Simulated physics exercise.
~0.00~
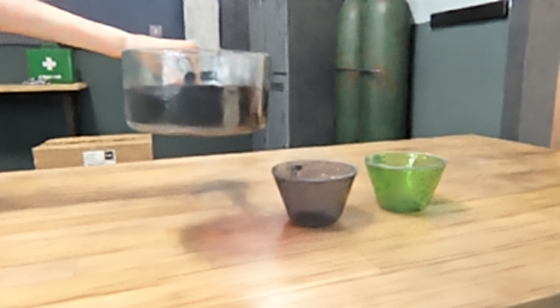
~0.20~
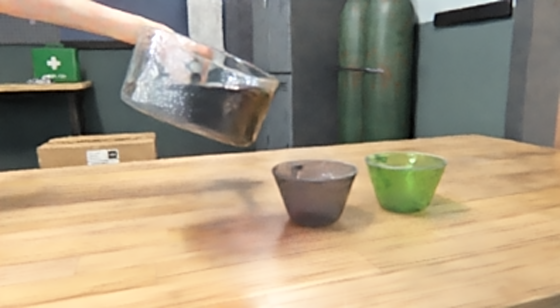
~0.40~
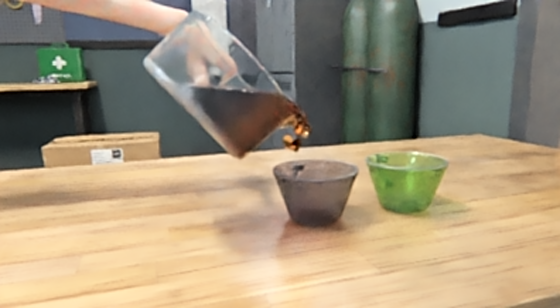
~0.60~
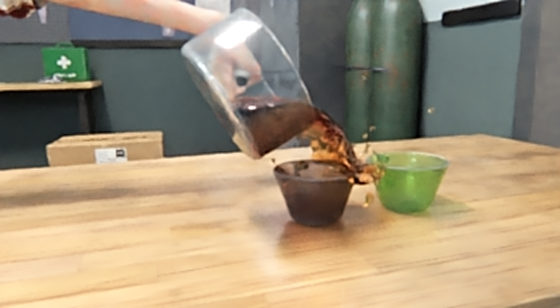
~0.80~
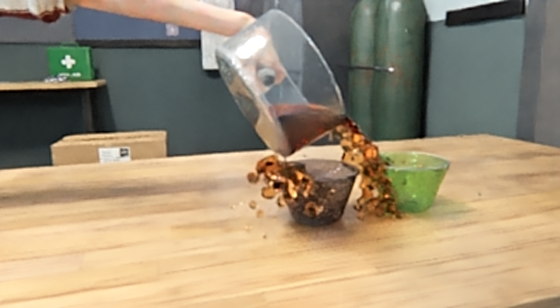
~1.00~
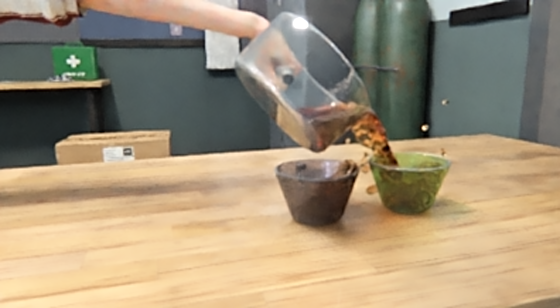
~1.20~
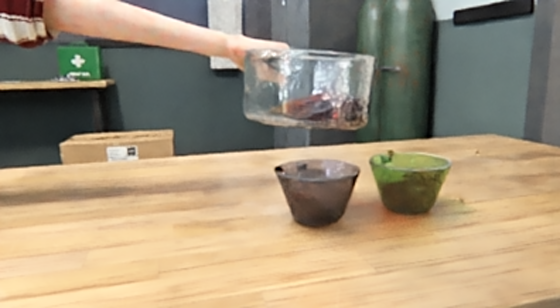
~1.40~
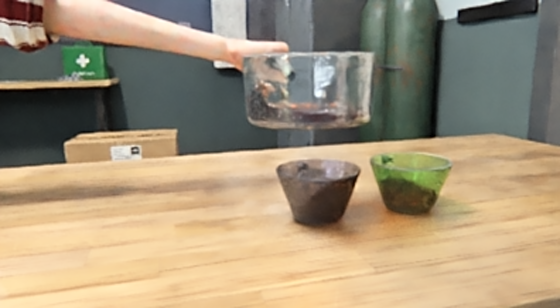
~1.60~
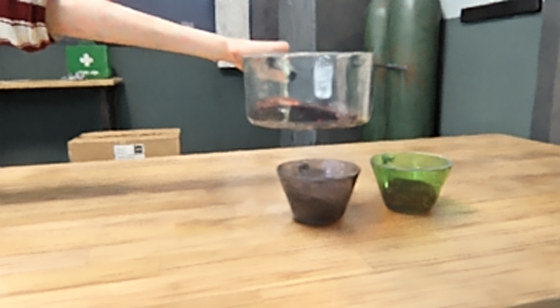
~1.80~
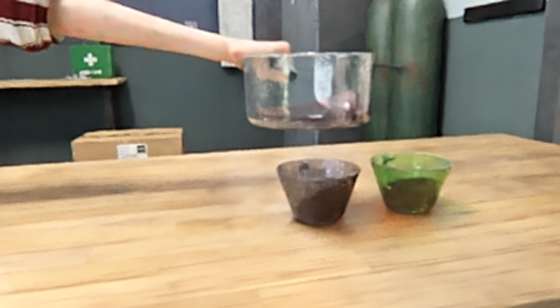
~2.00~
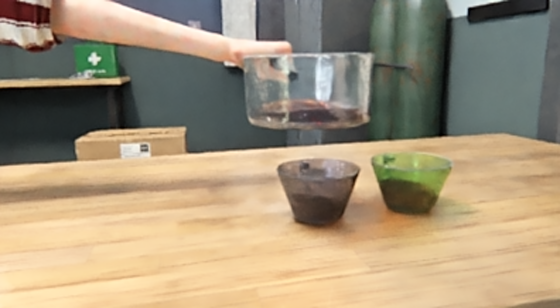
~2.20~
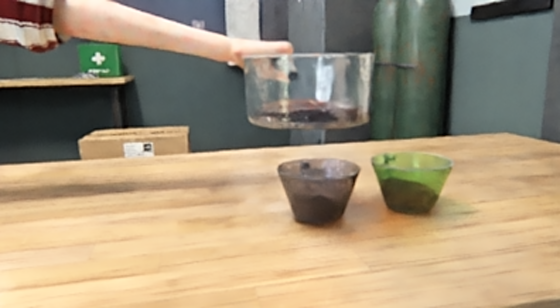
On a wooden table, a hand tips a clear glass pot of dark tea and moves it right, pouring into the dark cup, then the green one, with some splashing outside. The pot levels above them, holding a little tea, while both cups hold some.
